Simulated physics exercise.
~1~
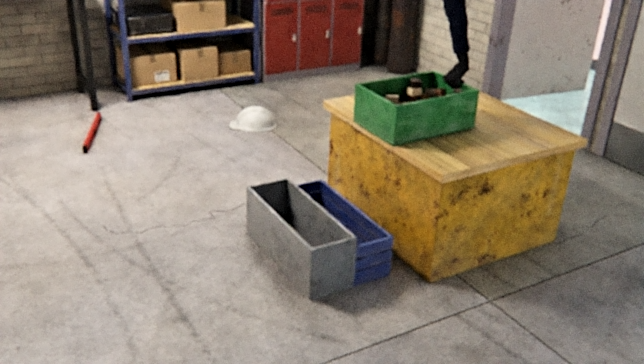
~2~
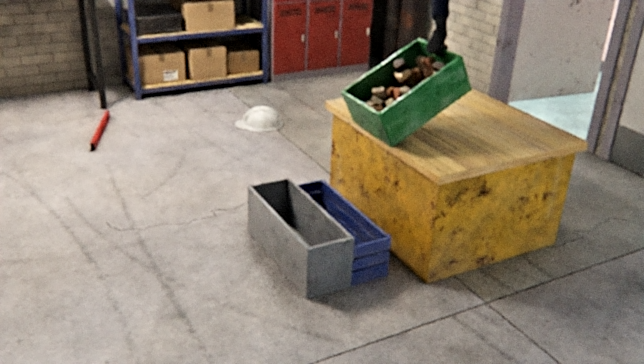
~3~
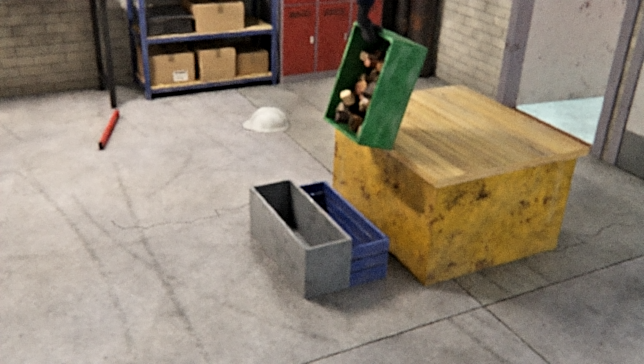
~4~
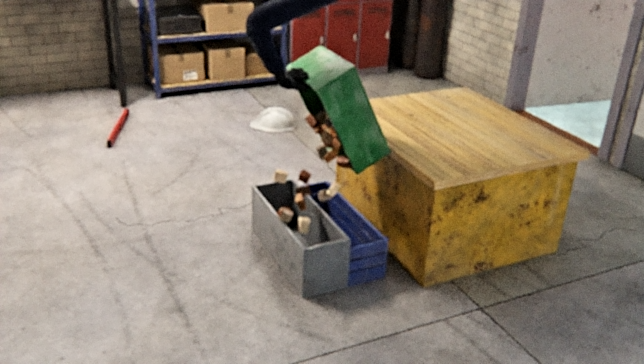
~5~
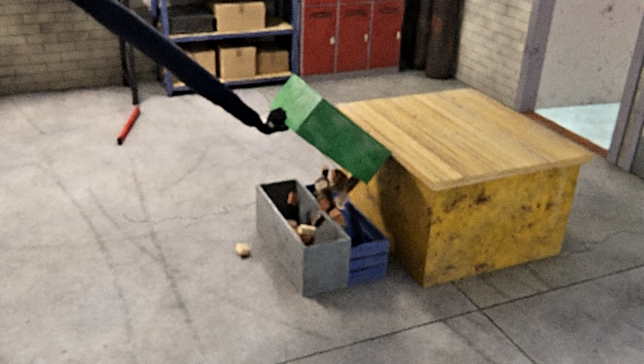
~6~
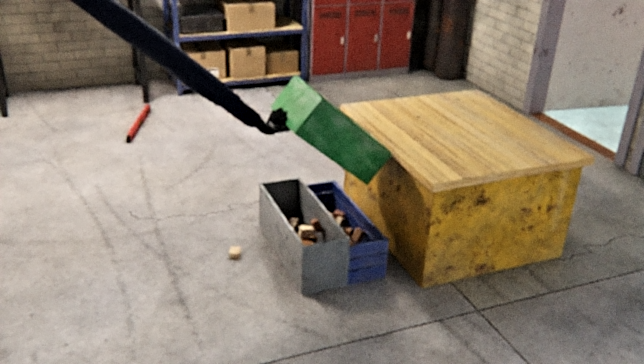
An arm tips wooden blocks from a green crate into grey and blue containers, spilling one.
